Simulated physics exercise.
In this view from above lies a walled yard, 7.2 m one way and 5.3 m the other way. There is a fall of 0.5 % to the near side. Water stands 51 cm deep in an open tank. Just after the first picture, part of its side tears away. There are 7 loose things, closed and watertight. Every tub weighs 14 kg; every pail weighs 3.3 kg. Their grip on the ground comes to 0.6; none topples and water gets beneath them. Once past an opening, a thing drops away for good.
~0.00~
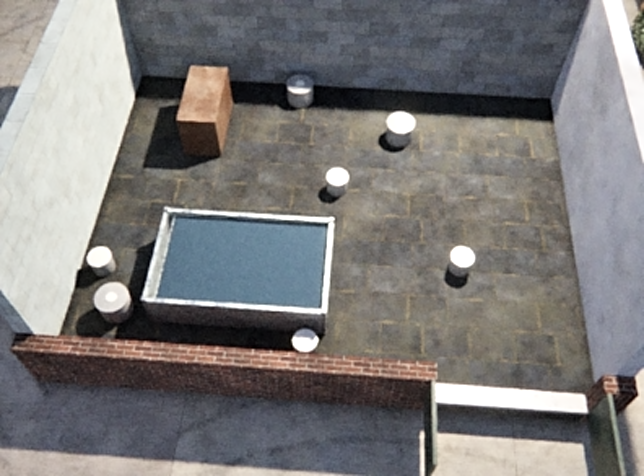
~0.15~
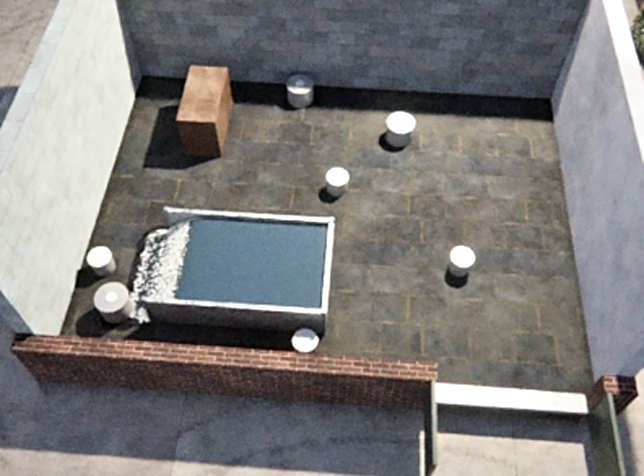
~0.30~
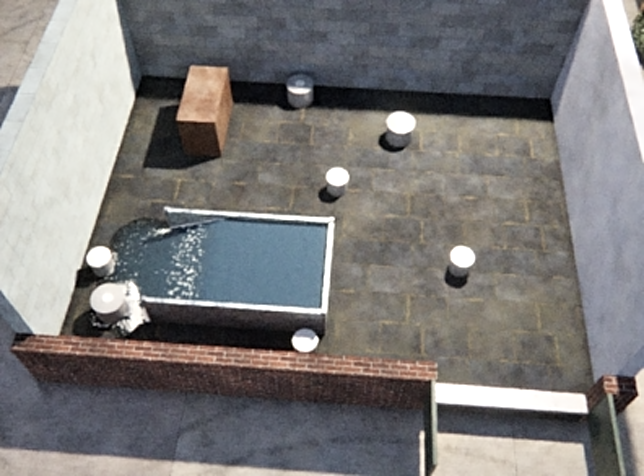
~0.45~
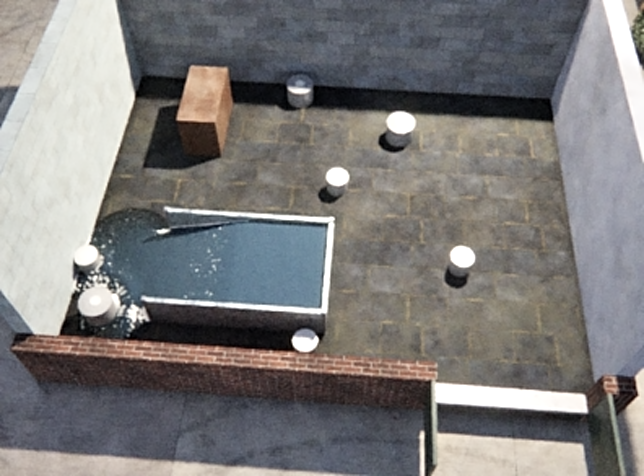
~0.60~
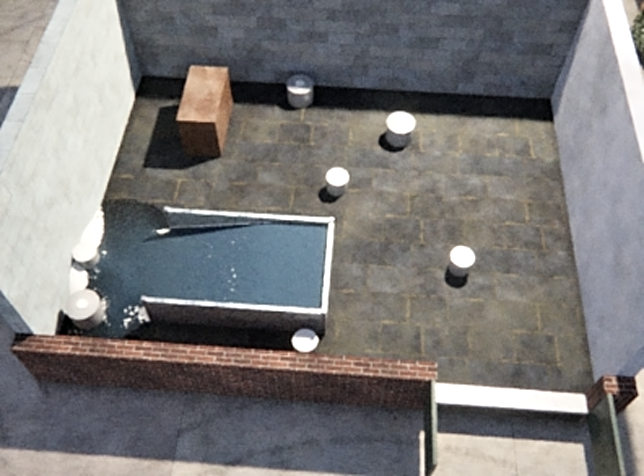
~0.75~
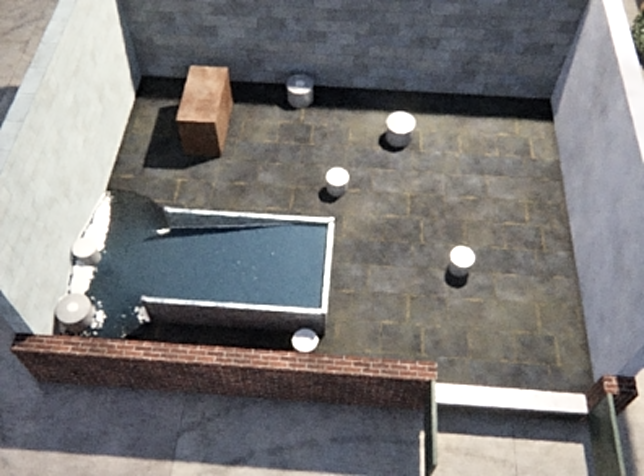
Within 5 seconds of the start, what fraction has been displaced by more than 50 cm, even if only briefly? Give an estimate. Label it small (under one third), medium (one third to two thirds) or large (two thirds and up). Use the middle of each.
Medium.
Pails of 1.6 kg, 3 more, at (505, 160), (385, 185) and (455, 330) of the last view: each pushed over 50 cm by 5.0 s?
Going through them in turn, I'd say not that far, not that far and beyond.
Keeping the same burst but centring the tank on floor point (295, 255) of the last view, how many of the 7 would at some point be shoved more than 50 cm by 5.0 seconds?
The answer would then be 4.
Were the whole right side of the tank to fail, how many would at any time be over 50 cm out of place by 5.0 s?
Then it comes to 1.
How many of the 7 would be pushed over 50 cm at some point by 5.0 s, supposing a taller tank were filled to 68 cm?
Under that setup the answer is 4.
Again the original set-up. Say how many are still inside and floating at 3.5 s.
At that instant the tally stands at 1.
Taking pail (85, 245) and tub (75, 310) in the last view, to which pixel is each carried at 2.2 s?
I'd say close to (108, 217) and close to (191, 328).
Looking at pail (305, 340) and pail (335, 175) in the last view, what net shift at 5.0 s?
In that order: 350 cm, 0 cm.
After 1.1 s 1 of 7 are over 50 cm from their spots; 2 afloat.
After 2.2 s 2 of 7 are over 50 cm from their spots; 1 afloat.
After 3.5 s 3 of 7 are over 50 cm from their spots; 1 afloat.
After 5.0 s 3 of 7 are over 50 cm from their spots, and 3 have been at some point; 0 afloat.
